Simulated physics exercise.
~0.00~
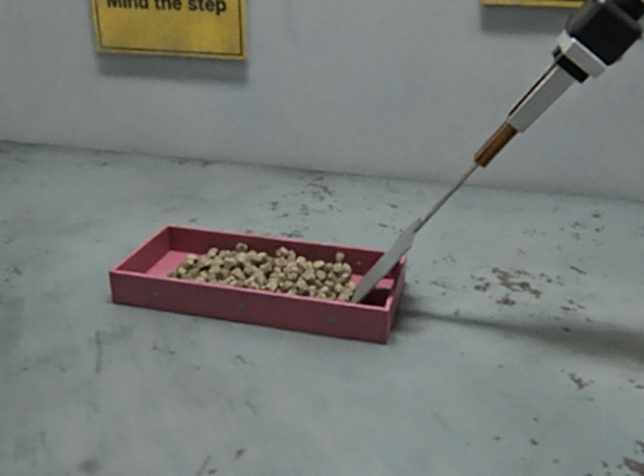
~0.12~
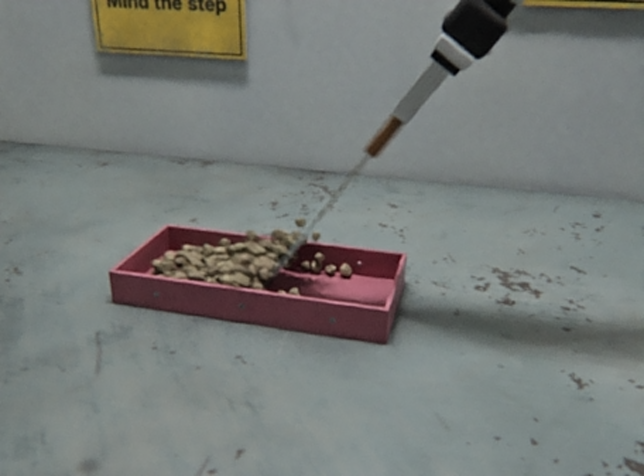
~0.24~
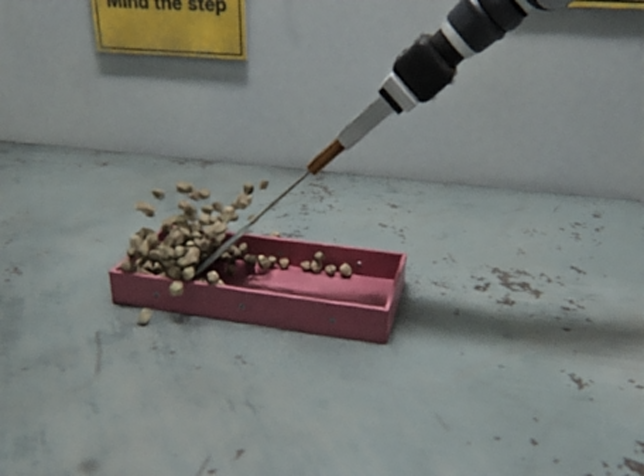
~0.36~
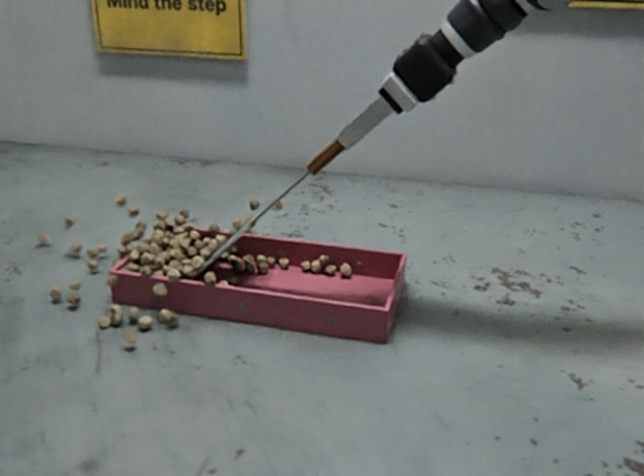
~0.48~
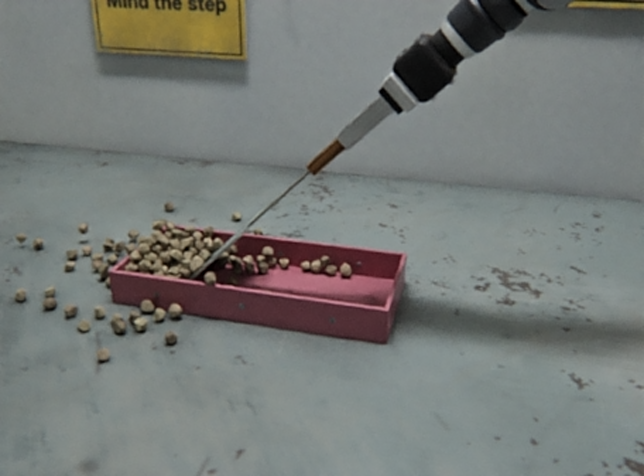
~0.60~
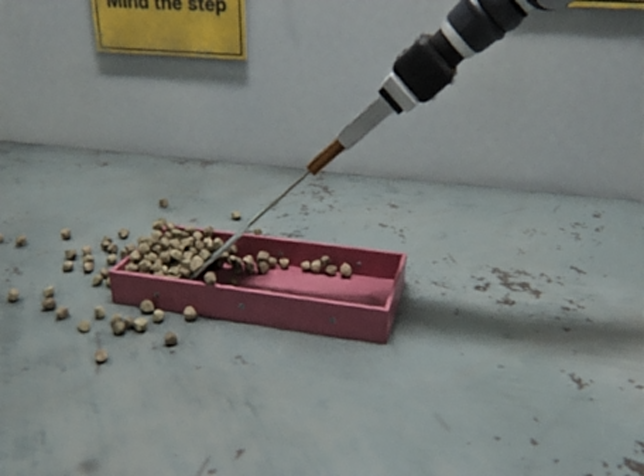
A robot arm pushed a paddle leftward through small pebbles in a pinkish-red tray, heaping them at the left end until some flew over the edge. The paddle stopped, and the spilled pebbles scattered and settled on the table while most stayed inside.
